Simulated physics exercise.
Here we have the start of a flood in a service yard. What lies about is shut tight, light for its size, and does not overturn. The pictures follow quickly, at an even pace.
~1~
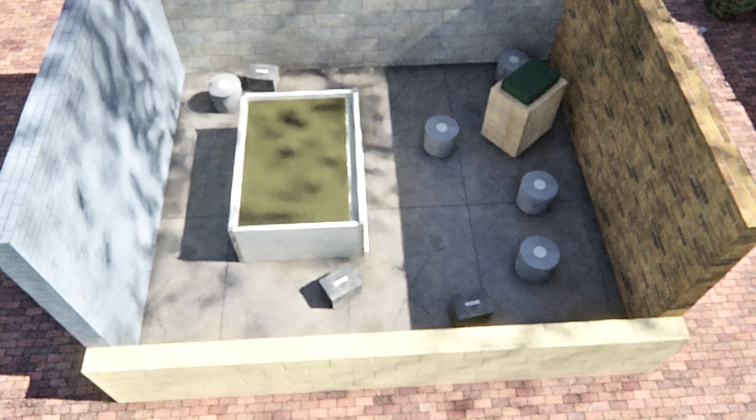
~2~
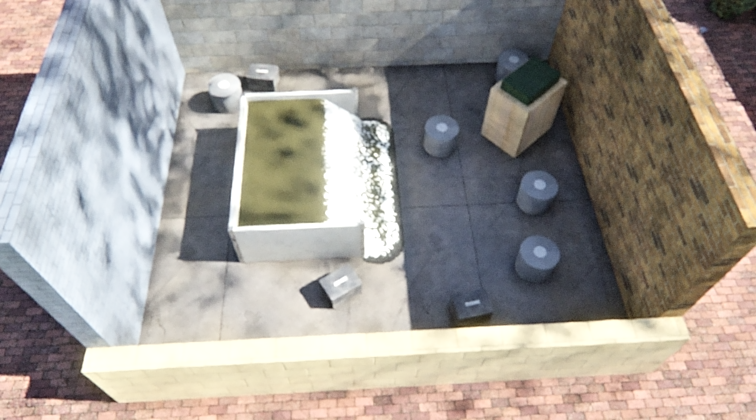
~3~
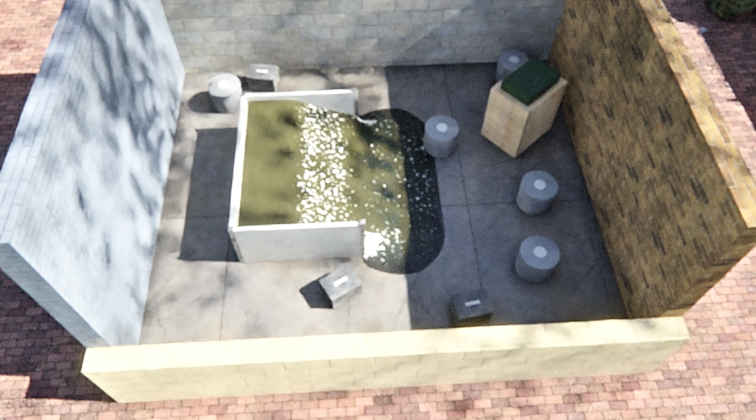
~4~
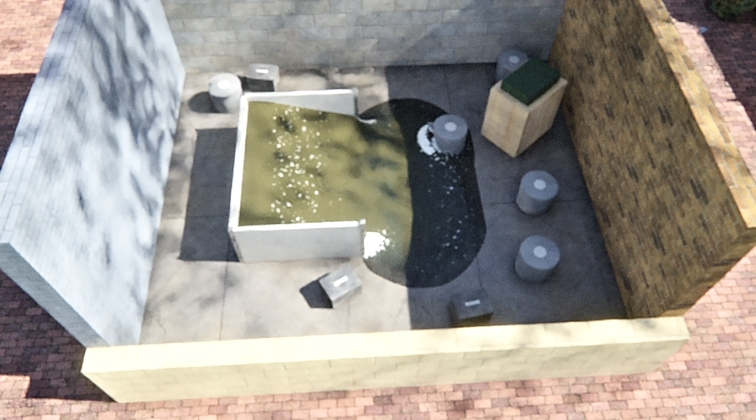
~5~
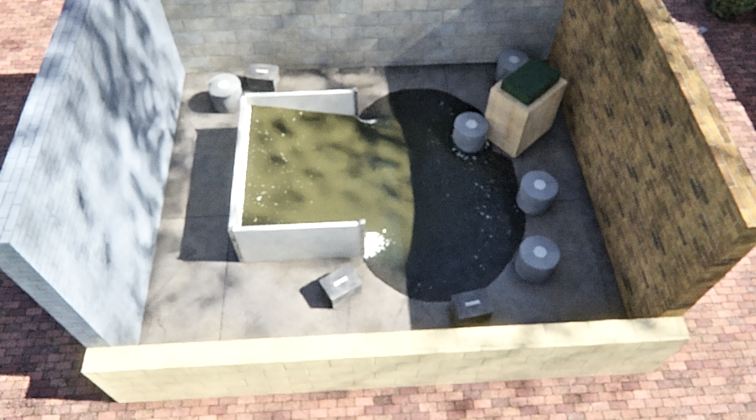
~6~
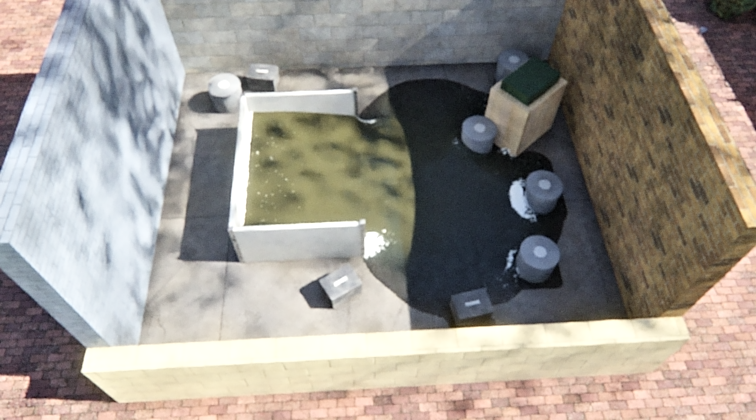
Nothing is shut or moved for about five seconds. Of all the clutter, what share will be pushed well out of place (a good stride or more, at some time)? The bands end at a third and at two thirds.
Share: Two thirds or above.
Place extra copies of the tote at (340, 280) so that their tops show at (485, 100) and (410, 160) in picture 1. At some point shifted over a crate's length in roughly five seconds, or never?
In turn: Yes, moved that far.
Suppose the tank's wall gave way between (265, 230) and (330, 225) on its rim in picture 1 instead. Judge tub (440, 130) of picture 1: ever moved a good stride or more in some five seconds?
My call: Less than that.
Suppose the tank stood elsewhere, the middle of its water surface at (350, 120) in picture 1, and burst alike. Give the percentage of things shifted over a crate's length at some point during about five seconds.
About 90 per cent.
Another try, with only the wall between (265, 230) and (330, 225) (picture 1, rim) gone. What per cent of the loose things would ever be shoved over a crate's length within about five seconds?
Some 60 per cent.
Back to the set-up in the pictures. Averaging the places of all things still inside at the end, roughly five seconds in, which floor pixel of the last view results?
Near (287, 214).
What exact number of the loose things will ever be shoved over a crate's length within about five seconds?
6 of them.
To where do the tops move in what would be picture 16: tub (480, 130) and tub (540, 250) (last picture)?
At about (591, 185) and (614, 294).
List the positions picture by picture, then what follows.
In the first frame, a tub at (442, 128) rests on the ground; a tub at (540, 185) rests on the ground; 0 of 8 have shifted.
In the second frame, a tub at (442, 128), on the bottom; a tub at (540, 185) rests on the ground; 0 of 8 have shifted.
In the third frame, a tub at (442, 128) rests on the ground; a tub at (540, 185), on the bottom; 0 of 8 have shifted.
In the fourth frame, a tub at (451, 127), on the bottom, close to its start; a tub at (540, 185) rests on the ground; 1 of 8 have shifted.
In the fifth frame, a tub at (471, 124) rests on the ground, a stride from its start; a tub at (540, 185), on the bottom; 1 of 8 have shifted.
In the sixth frame, a tub at (480, 128), on the bottom, a stride from its start; a tub at (545, 185) rests on the ground, close to its start; 2 of 8 have shifted.
A moment on, 2 of 8 are well off their spots; 1 afloat.
Next, 3 of 8 are well off their spots; 4 afloat.
Later, 5 of 8 are well off their spots; 4 afloat.
In the end, 6 of 8 are well off their spots, and 6 have been at some point; 4 afloat.
